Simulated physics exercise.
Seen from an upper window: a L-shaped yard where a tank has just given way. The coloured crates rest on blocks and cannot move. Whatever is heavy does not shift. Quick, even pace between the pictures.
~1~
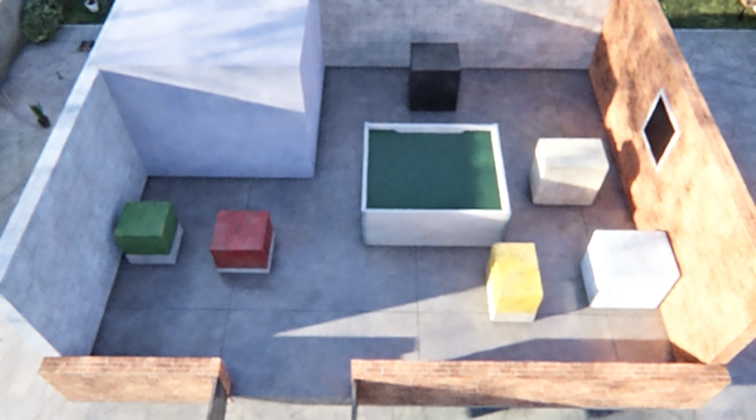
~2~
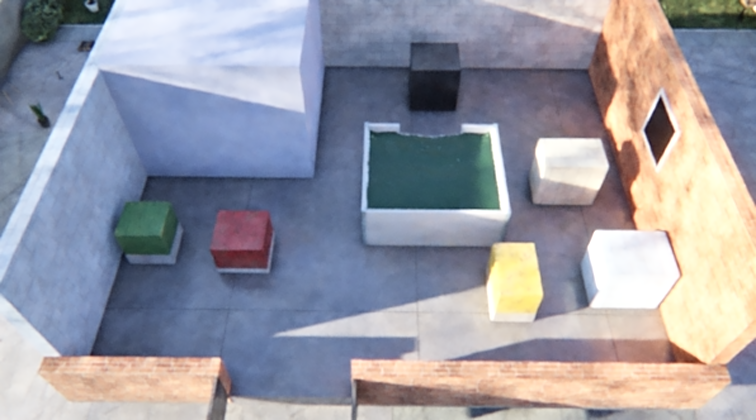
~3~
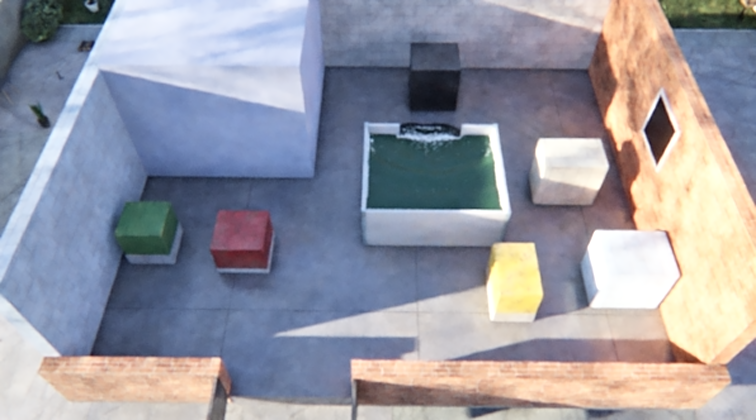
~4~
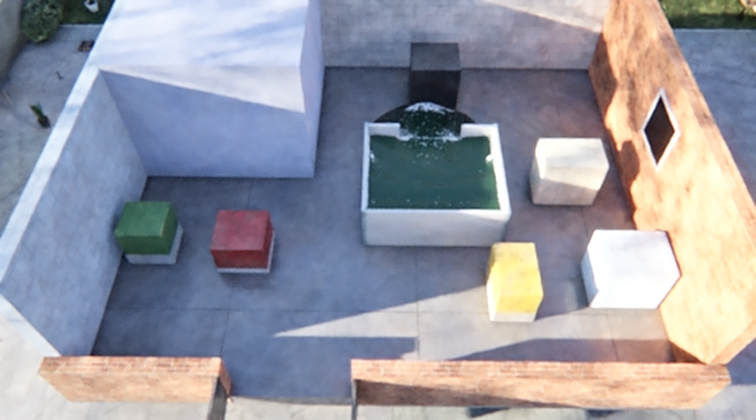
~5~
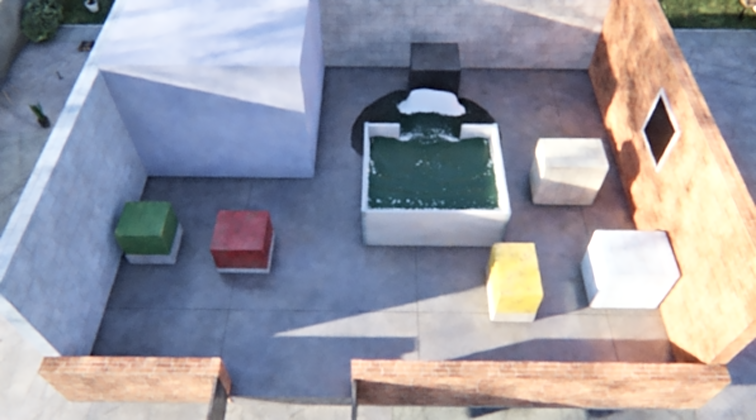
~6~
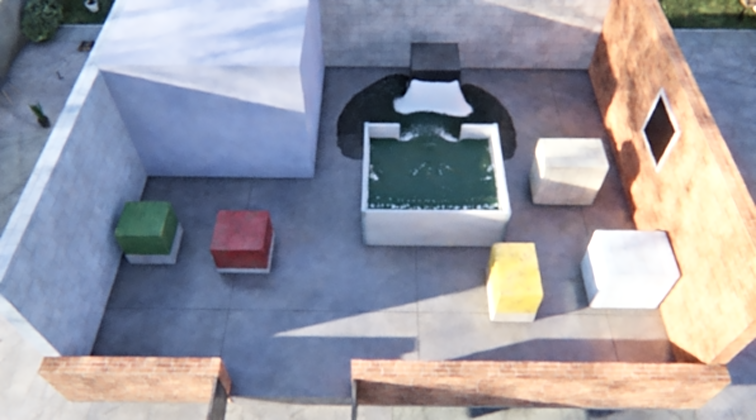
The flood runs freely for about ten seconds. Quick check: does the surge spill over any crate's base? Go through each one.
Outcome: The yellow crate avoids the water; the red crate avoids the water; the green crate avoids the water.
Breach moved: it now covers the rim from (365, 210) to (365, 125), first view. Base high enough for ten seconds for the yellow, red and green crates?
Yellow is not reached; red is reached; green is reached.
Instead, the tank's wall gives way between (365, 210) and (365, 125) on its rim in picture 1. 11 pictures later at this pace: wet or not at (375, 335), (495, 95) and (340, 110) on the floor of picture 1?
First: Spared by the leak. Second: Spared by the leak. Third: Reached by the flood.
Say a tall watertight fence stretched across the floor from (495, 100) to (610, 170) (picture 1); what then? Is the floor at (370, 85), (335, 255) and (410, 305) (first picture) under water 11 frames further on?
Outcome by spot, in order - watered, unwatered, unwatered.
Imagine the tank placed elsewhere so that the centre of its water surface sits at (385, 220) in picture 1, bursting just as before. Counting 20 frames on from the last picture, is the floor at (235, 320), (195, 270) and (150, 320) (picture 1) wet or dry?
Untouched, untouched, untouched.
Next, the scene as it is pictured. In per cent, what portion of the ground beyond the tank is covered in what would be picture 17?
Around 30 percent, give or take.
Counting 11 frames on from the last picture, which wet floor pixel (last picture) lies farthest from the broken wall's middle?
The front's farthest point is close to (588, 72).
A moment on, water covers 20 % of the floor; the yellow crate not reached, the red crate not reached, the green crate not reached.
Next, water covers 30 % of the floor; the yellow crate not reached, the red crate not reached, the green crate not reached.
Then, water covers 40 % of the floor; the yellow crate not reached, the red crate not reached, the green crate not reached.
Later, water covers 65 % of the floor; the yellow crate water round its plinth, the red crate water round its plinth, the green crate not reached.
In the end, water covers 85 % of the floor; the yellow crate stayed above the water, the red crate stayed above the water, the green crate stayed above the water.
